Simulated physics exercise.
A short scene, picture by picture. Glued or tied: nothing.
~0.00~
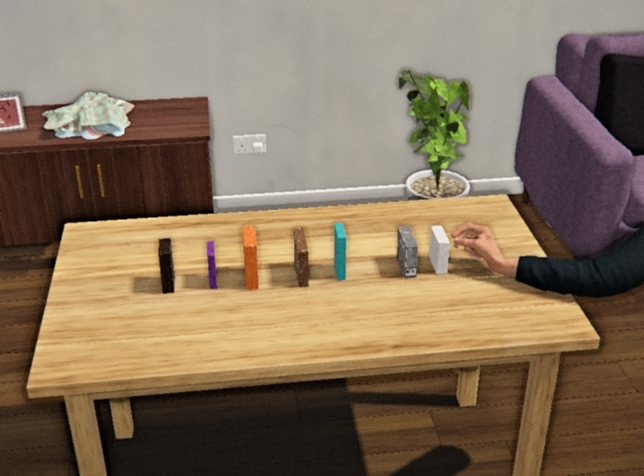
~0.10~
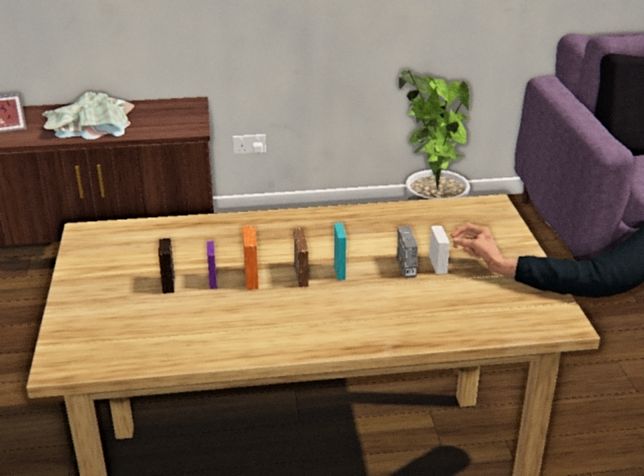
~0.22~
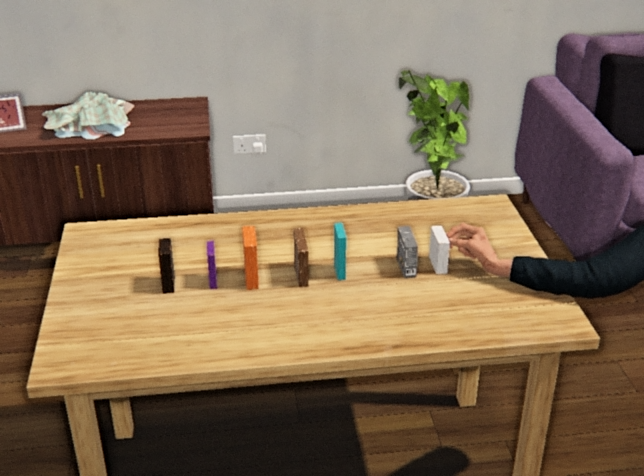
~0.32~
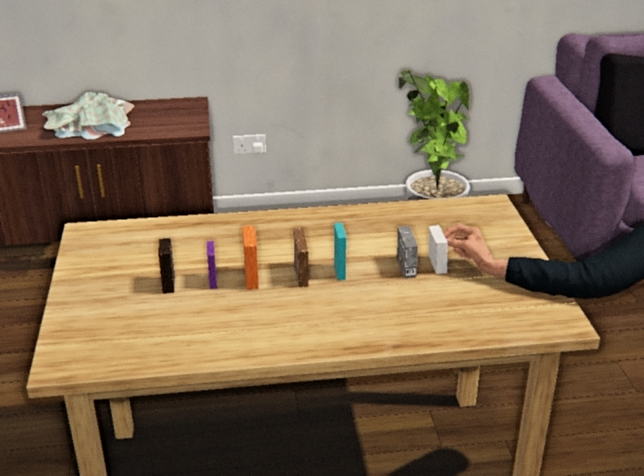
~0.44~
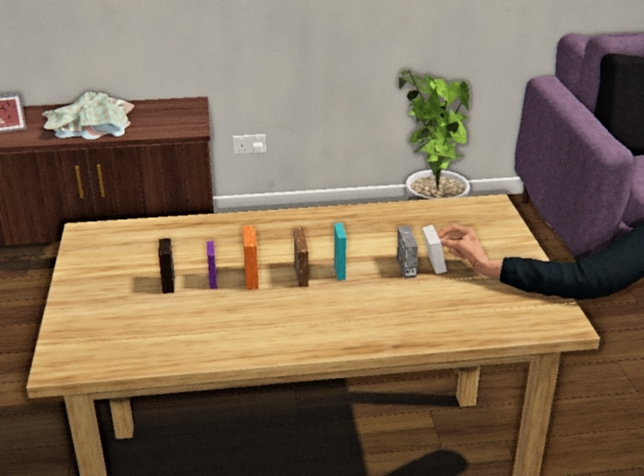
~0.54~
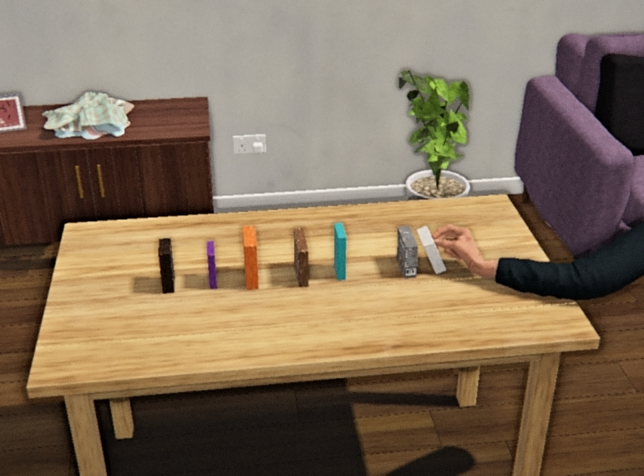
A hand in a dark sleeve reaches from the right over a pale wooden table, seen from slightly above in a room with a purple armchair, potted plant and dark cabinet. Seven upright pieces stand in a row: black, purple, orange, brown, turquoise, then, past a wider gap, grey and white. The fingers push the white piece, tilting it leftward toward the grey one, while the others and the camera stay still.
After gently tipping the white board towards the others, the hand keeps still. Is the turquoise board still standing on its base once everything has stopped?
Yes, well, that one stays up, I reckon.
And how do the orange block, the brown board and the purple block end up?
Result - orange block up, brown board up, purple block up.
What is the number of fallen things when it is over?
Total count - 2.
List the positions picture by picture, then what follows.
In the first frame, turquoise board (340, 252); brown board (301, 258).
In the second frame, grey packet (407, 252); purple block (212, 265).
In the third frame, brown board (301, 258); orange block (251, 258).
In the fourth frame, white board 4° over; grey packet (407, 252); purple block (212, 265).
In the fifth frame, white board 14° over; brown board (301, 258); orange block (251, 258).
In the sixth frame, white board 24° over; turquoise board (340, 252); grey packet (407, 252).
Around 0.74 s, white board 54° over; grey packet rocked 27° from its first pose.
Around 0.84 s, white board 68° over; grey packet on its side.
Finally (1.6 s), down or leaning hard on the table, grey packet; the other 4 still in place. Final places as the last picture's camera would see them, turquoise board near (340, 252).
